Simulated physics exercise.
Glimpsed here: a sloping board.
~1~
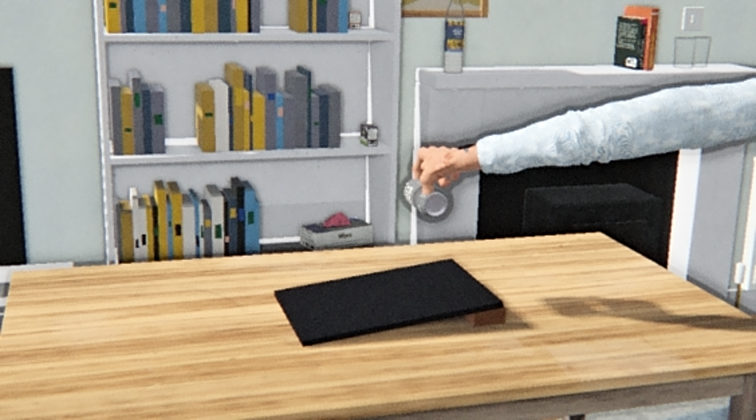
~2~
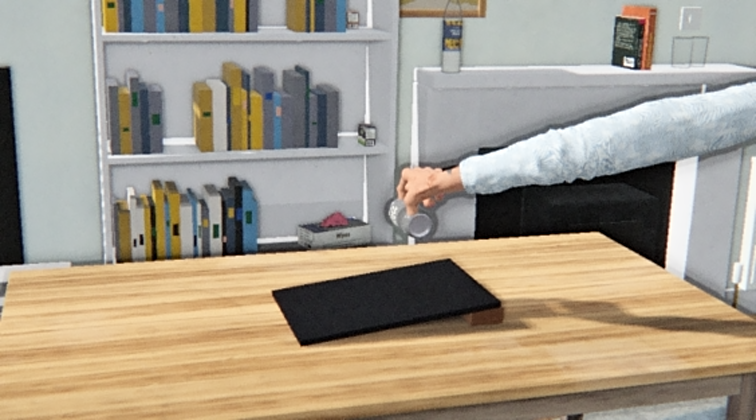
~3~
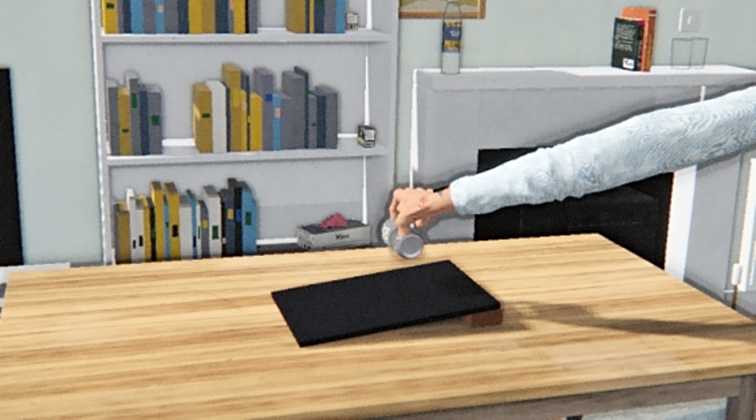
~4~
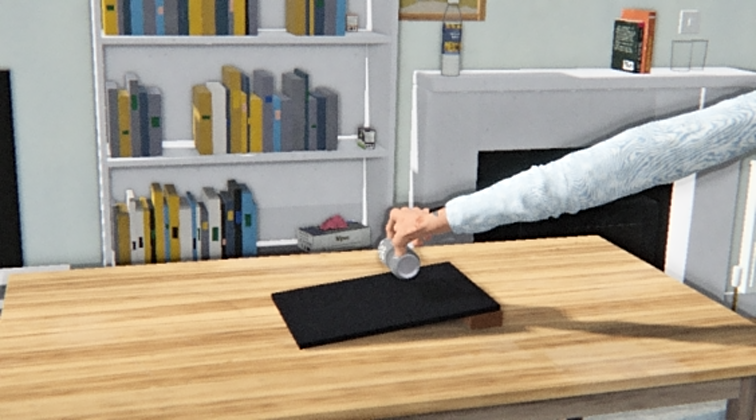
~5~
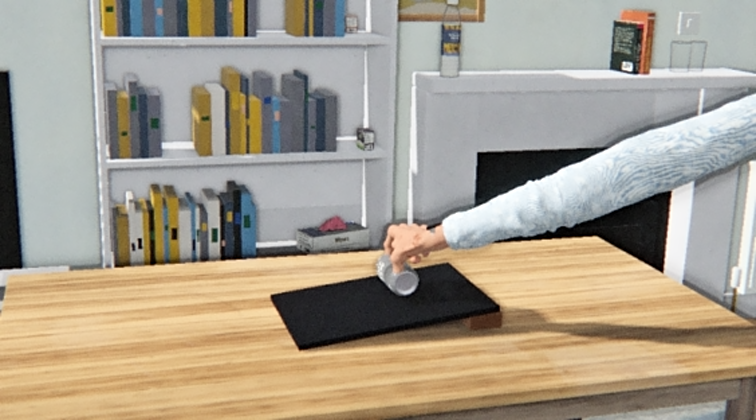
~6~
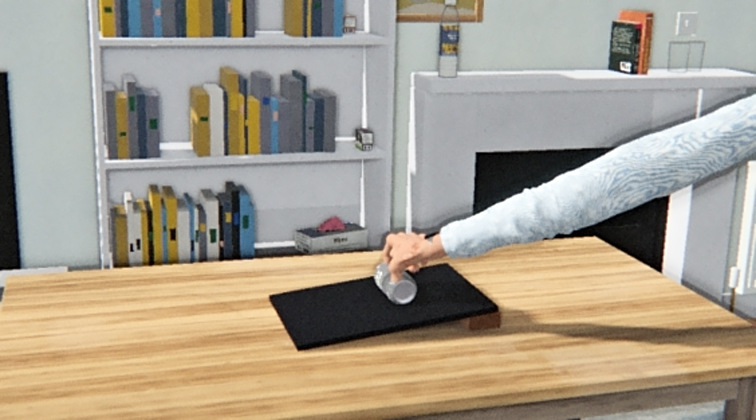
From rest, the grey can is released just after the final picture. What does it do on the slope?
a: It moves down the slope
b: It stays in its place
The answer is a.
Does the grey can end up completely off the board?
Off the top.
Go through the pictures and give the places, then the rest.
The first frame shows still above its spot; grey can (426, 197).
The second frame shows still above its spot; grey can (410, 217).
The third frame shows still above its spot; grey can (402, 238).
The fourth frame shows still above its spot; grey can (399, 258).
The fifth frame shows still above its spot; grey can (397, 274).
The sixth frame shows in place under the hand; grey can (395, 282).
Then, 1.00 s after the last picture, grey can rolled well along near (289, 302).
Then, 1.60 s after the last picture, grey can now off the board.
Then, 2.50 s after the last picture, things are still on the move.
Then, 2.80 s after the last picture, as before.
By the end, off the board, grey can. The grey can runs down the board.
